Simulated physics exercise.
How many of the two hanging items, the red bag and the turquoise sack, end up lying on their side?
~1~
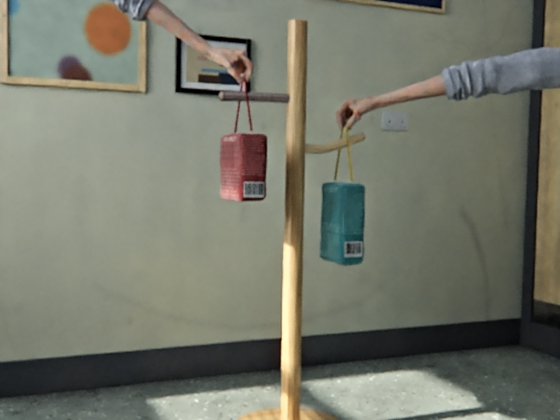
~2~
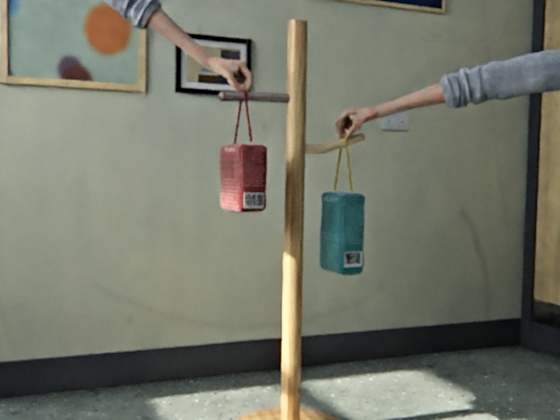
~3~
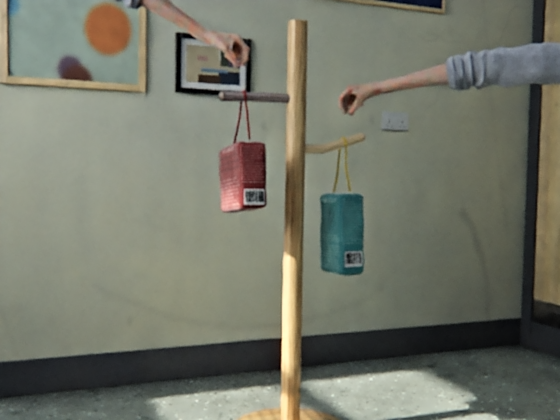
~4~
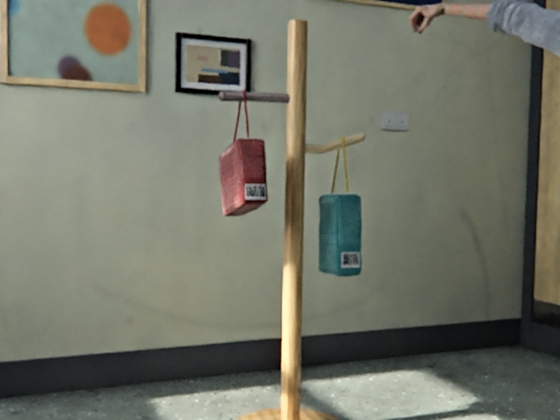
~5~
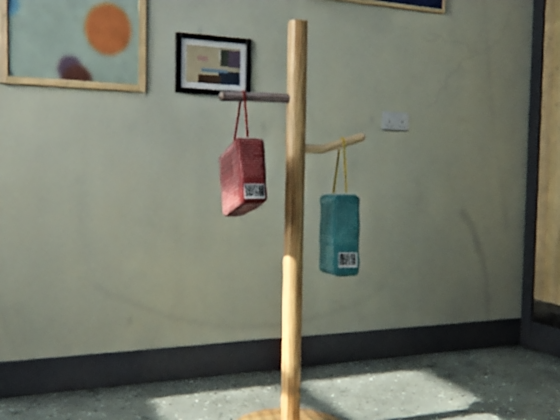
None of them do. The red bag and the turquoise sack are both still hanging from their pegs at the end, with the red bag only leaning a little.
